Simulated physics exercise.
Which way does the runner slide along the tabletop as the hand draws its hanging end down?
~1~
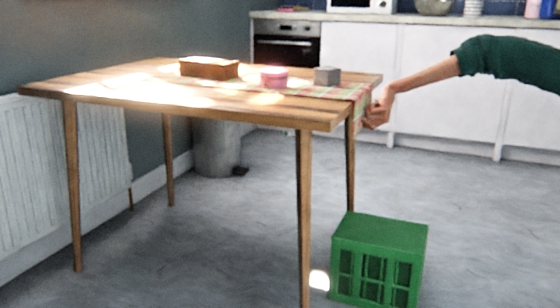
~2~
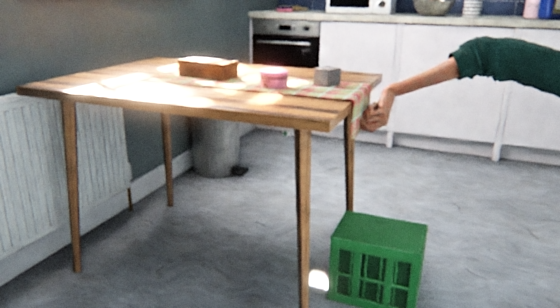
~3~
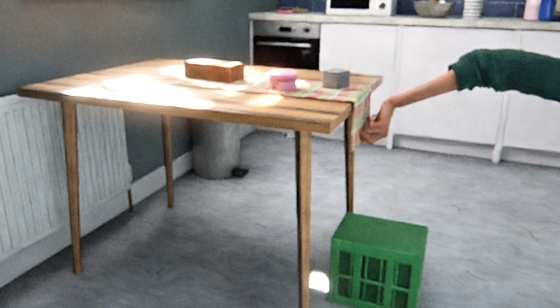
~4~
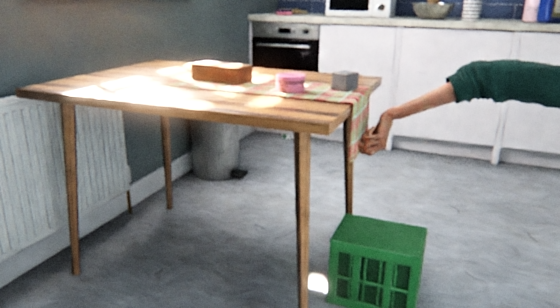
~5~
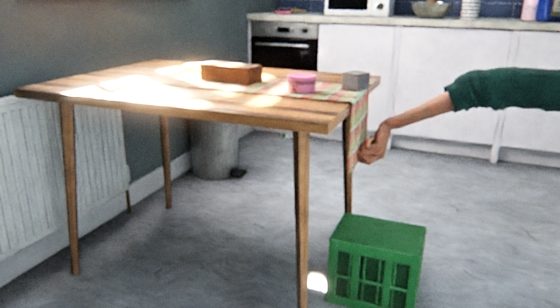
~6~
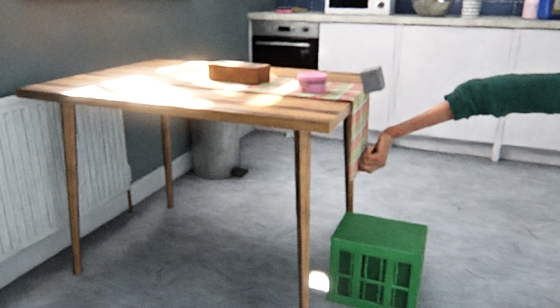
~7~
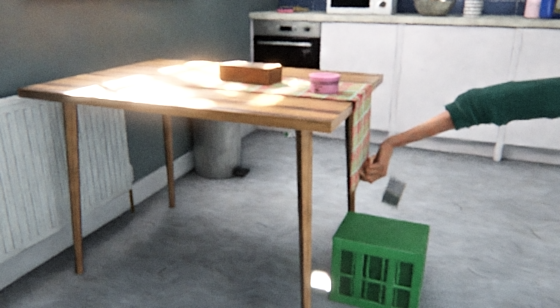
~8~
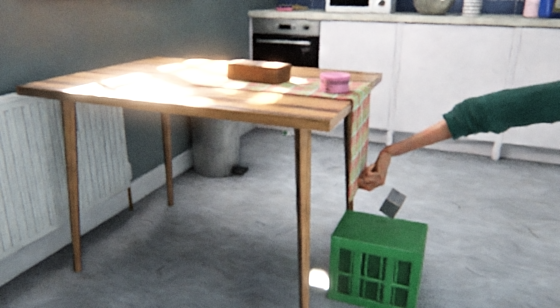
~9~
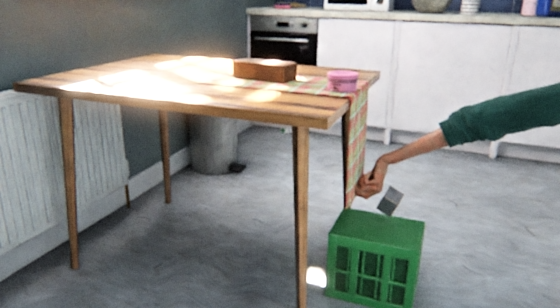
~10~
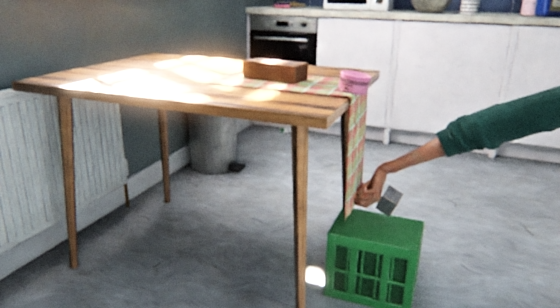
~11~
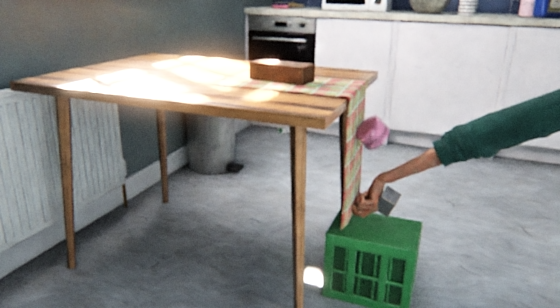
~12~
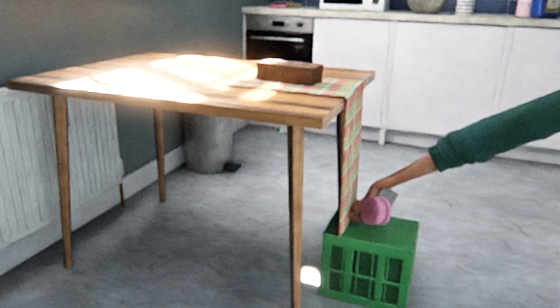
The red table runner slides to the right, toward the end of the table where the hand is holding it.
In this clip, a hand draws the hanging end of a table runner down toward a green crate, carrying a brick, a pink tub and a grey block rightward; the block falls first, then the tub, while the brick stays on the table.
